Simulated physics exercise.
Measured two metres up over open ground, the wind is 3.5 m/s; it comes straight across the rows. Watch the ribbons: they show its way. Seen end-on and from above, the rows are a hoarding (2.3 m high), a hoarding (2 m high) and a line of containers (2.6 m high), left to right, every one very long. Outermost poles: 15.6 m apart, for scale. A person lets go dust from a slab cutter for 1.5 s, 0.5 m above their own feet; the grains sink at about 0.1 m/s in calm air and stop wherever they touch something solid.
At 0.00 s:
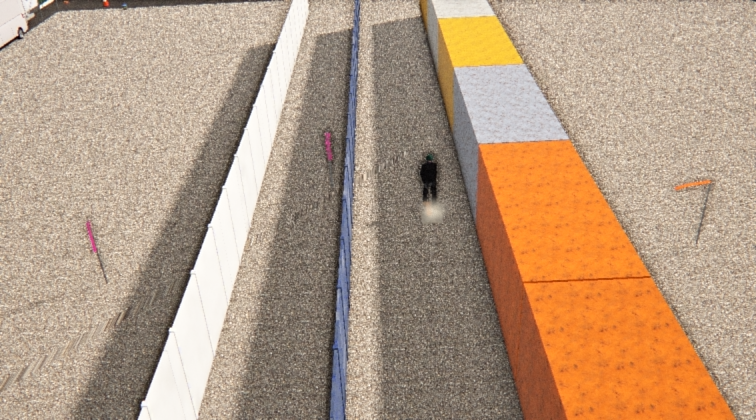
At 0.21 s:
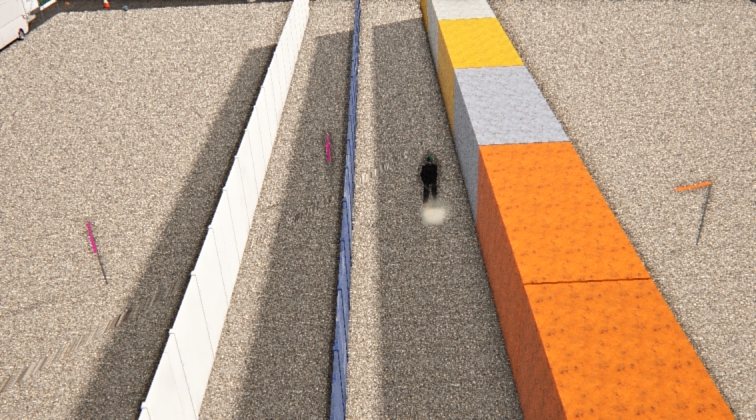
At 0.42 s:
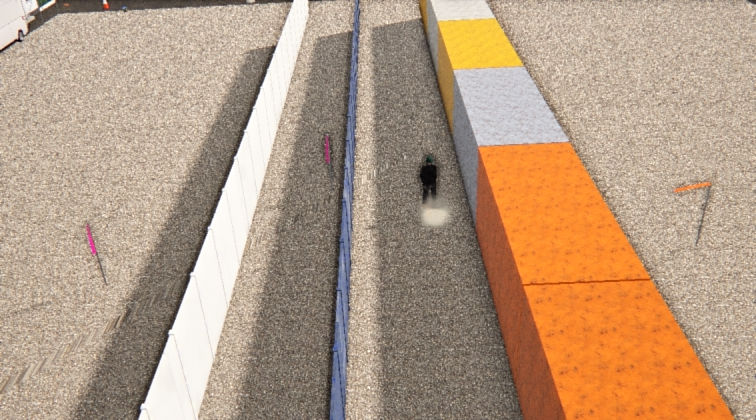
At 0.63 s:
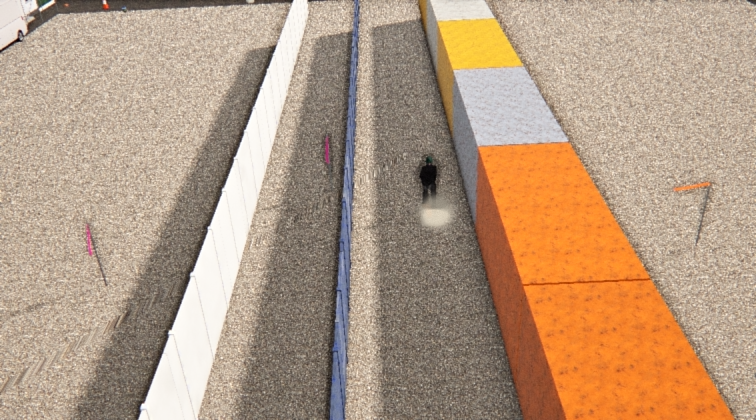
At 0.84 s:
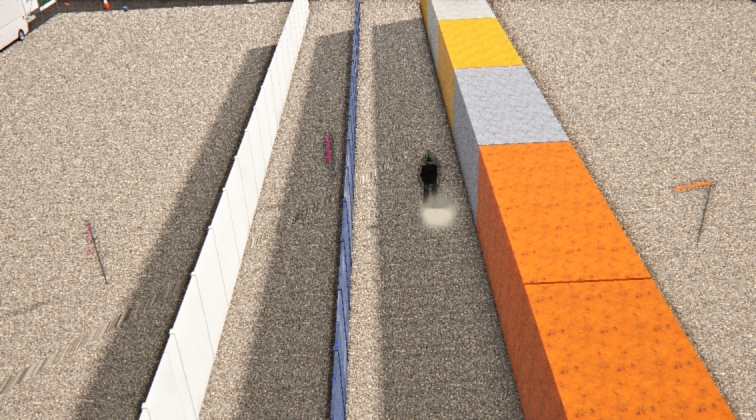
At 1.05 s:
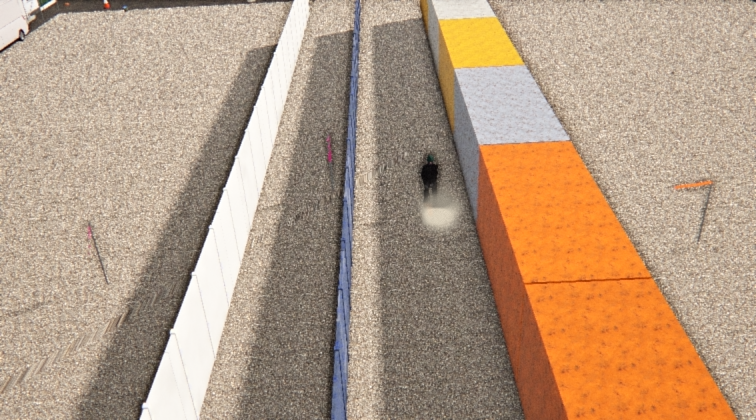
We see, from above, a dark figure standing almost motionless between a blue hoarding and a line of orange, grey and yellow containers, while a small pale dust puff spreads slightly at its feet and ribbons on poles barely stir.
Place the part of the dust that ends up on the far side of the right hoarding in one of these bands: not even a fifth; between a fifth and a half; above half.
It is between a fifth and a half.
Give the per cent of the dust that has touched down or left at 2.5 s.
Roughly 5 in a hundred.
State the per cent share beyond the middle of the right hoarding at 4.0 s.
0 %.
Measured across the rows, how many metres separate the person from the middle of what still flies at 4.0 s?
I'd put it near 0.5 metres.
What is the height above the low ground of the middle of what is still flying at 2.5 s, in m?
0.6 m.
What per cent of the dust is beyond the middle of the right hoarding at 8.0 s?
It works out to about 10 per cent.
After 2.5 s, 95 % is in the air or yet to come; 0 % is beyond the right hoarding; the middle of what still flies is 0.5 m above the low ground, near (447, 208).
After 4.0 s, 82 % is in the air or yet to come; 0 % is beyond the right hoarding; the middle of what still flies is 0.7 m above the low ground, near (454, 202).
After 8.0 s, 57 % is in the air or yet to come; 8 % is beyond the right hoarding; the middle of what still flies is 1.9 m above the low ground, near (449, 166).
After 20.0 s, 28 % is in the air or yet to come; 29 % is beyond the right hoarding; the middle of what still flies is 1.9 m above the low ground, near (127, 176).
After 45.0 s, 2 % is in the air or yet to come; 32 % is beyond the right hoarding.
